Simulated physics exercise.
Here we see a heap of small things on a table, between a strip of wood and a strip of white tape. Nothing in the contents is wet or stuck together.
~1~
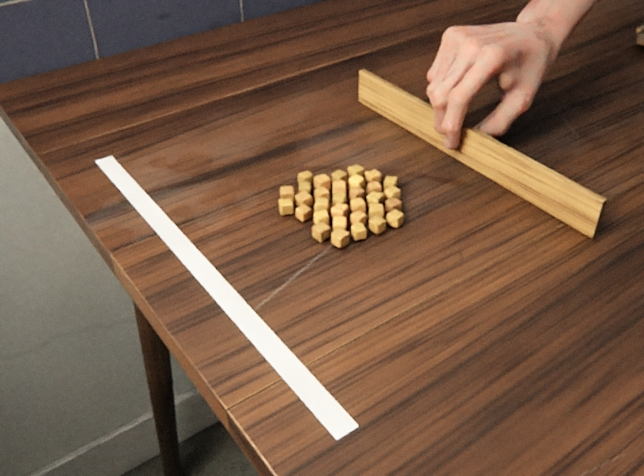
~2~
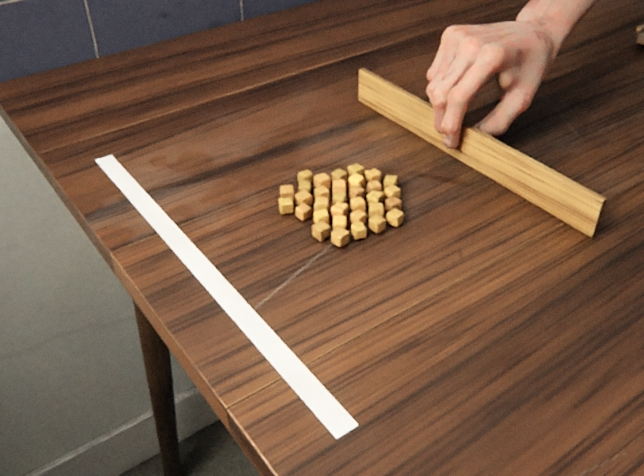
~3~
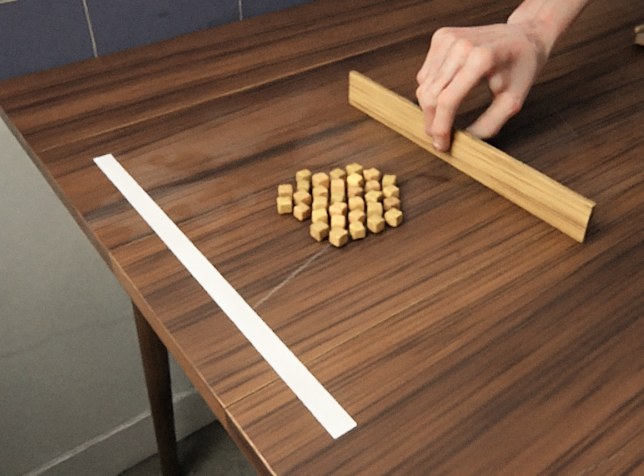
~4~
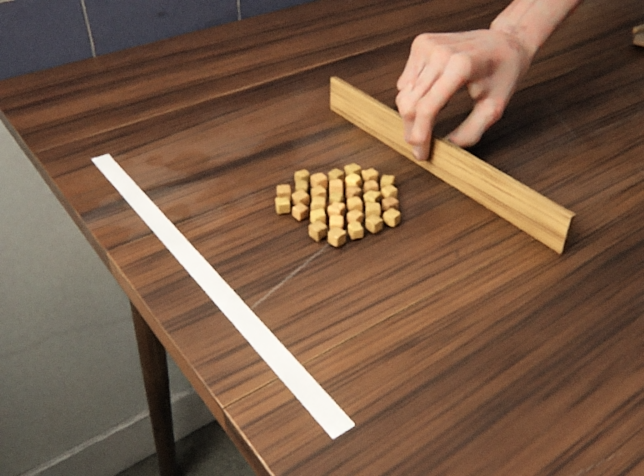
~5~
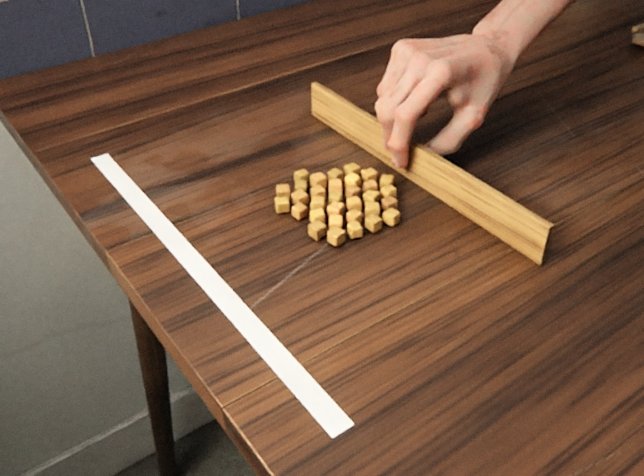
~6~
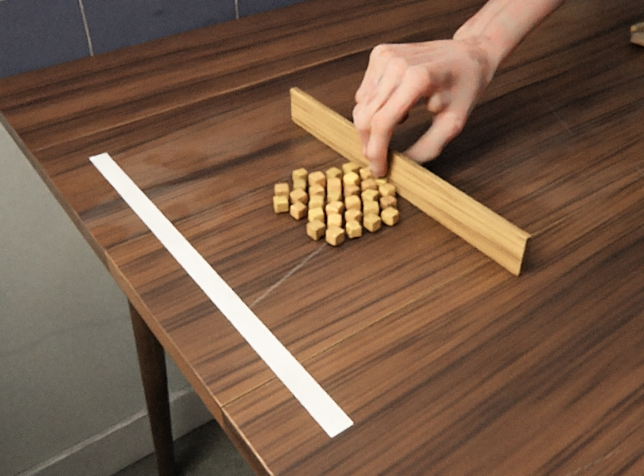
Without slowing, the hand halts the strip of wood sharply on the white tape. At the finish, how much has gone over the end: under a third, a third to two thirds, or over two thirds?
Under a third.
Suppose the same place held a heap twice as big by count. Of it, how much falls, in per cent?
It should be about 50 percent.
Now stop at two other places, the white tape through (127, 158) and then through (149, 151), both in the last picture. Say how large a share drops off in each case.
First try 0 per cent, second try 0 per cent.
Just after the last frame, strip of wood still moving, near (290, 191); heap all on the table, its front near (196, 223).
A moment on, strip of wood stopped at the white tape; heap about a tenth over the edge.
Further on, strip of wood stopped at the white tape; heap roughly a quarter over the edge.
When it is over, strip of wood stopped at the white tape; heap roughly a quarter over the edge.
